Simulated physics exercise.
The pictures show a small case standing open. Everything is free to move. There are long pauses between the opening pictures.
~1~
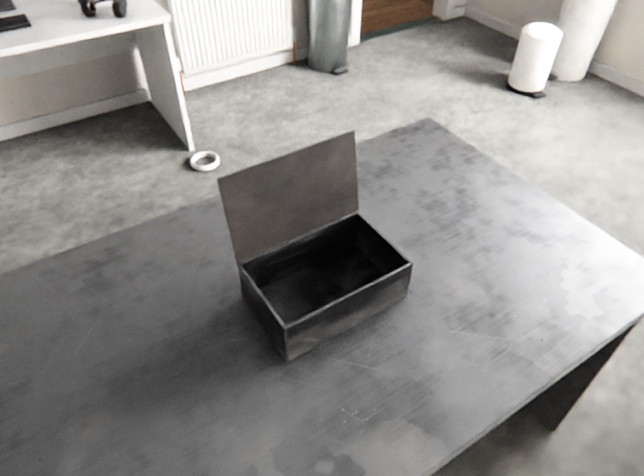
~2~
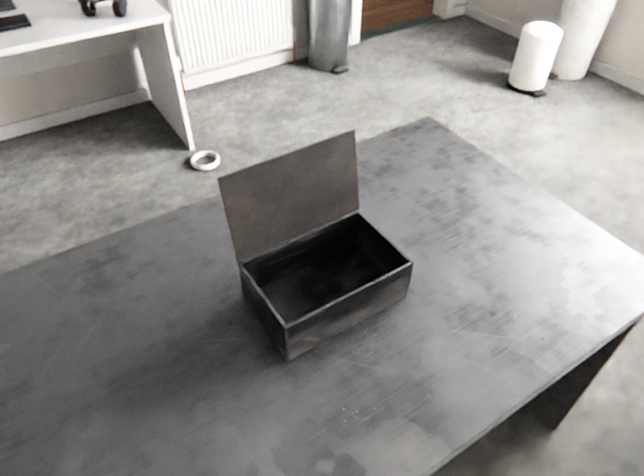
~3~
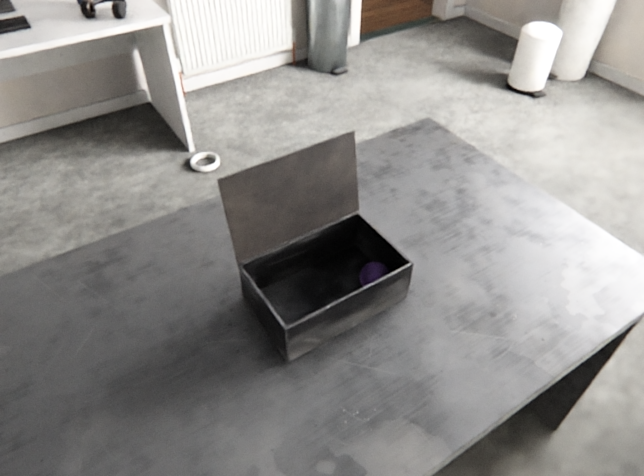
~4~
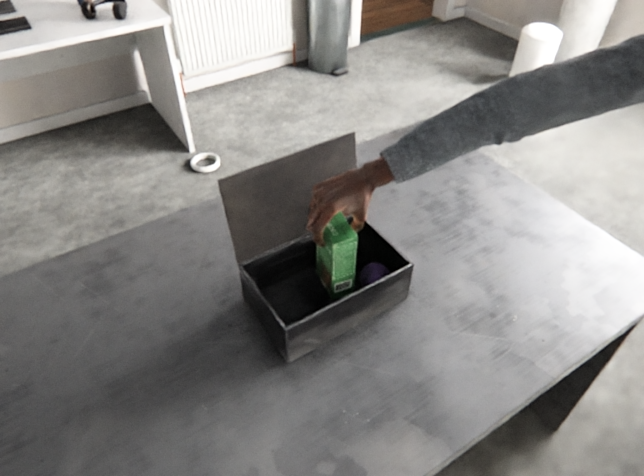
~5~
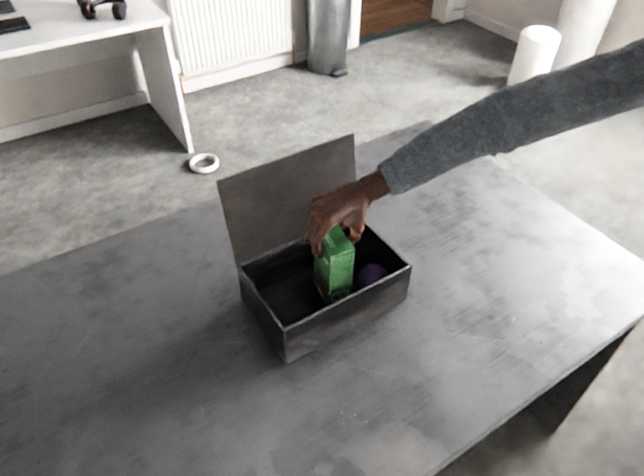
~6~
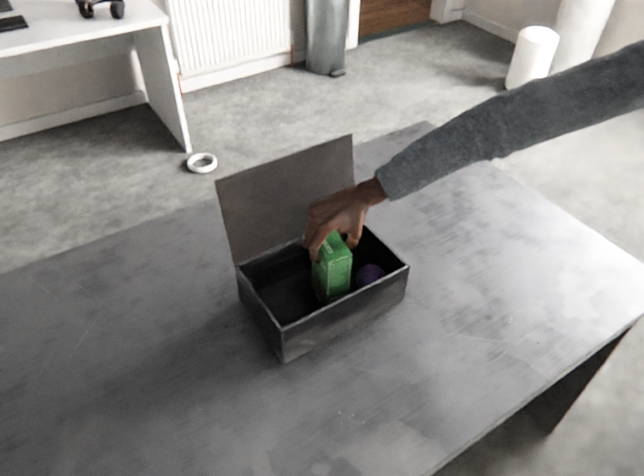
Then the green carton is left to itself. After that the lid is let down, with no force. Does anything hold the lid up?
Outcome: The lid will not close.
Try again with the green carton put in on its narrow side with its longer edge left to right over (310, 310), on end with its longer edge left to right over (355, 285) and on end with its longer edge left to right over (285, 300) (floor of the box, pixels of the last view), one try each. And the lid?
In the first case it shuts flat; in the second case it closes; in the third case it is held up.
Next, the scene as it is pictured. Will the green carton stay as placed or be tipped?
It keeps its pose.
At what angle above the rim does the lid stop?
About 45°.
Then, 1.10 s on from there, lid starting down.
Then, 1.50 s on from there, lid 66° above the rim.
Then, 2.70 s on from there, lid 47° above the rim.
In the end, lid 44° above the rim; both unmoved. At the end, from the last picture's camera, green carton near (331, 275).
